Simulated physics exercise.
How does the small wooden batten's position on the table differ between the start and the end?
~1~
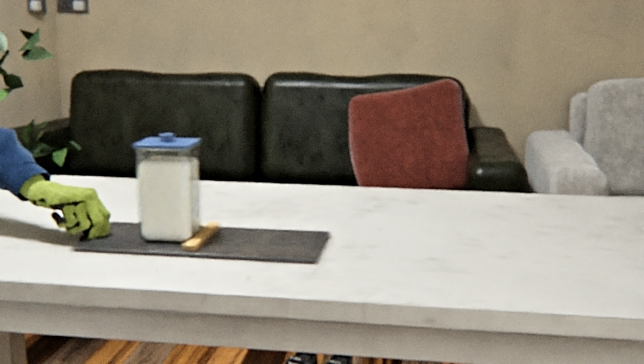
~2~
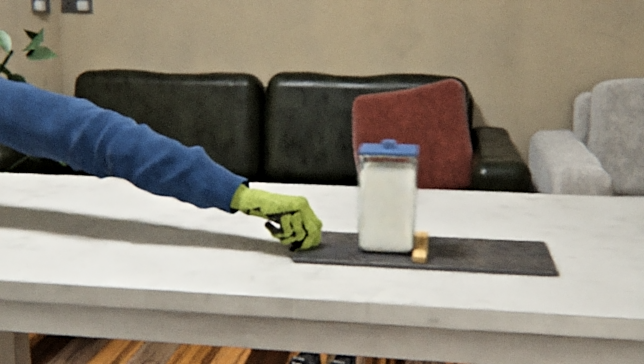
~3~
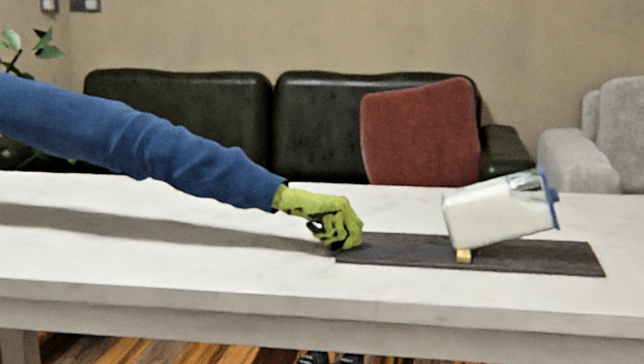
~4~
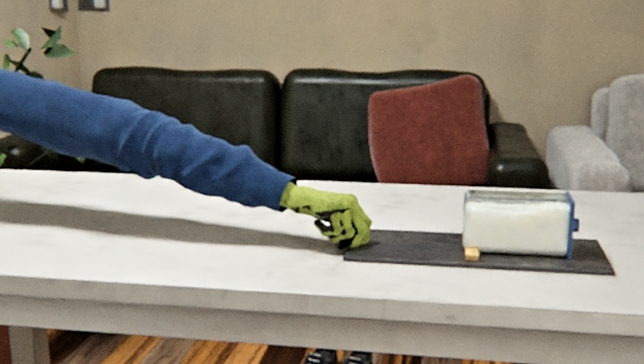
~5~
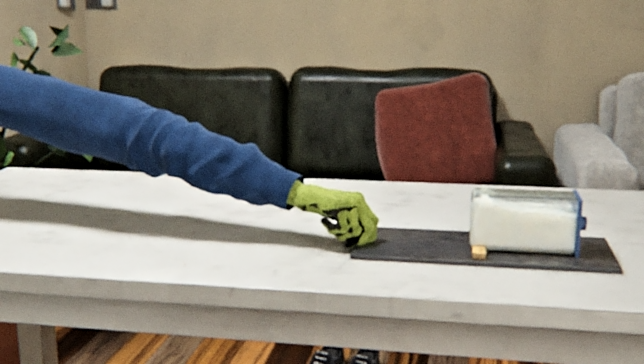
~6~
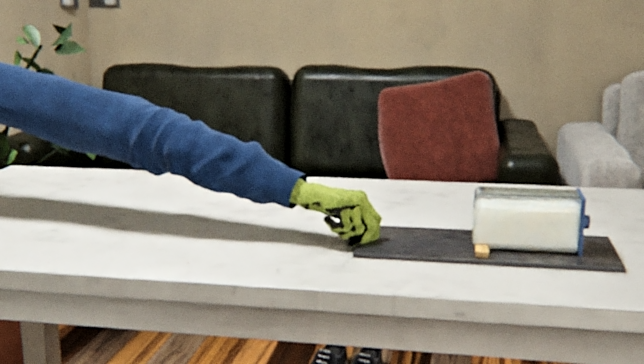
At the start the batten is on the left part of the table, and by the end it is well to the right, still on the dark board.
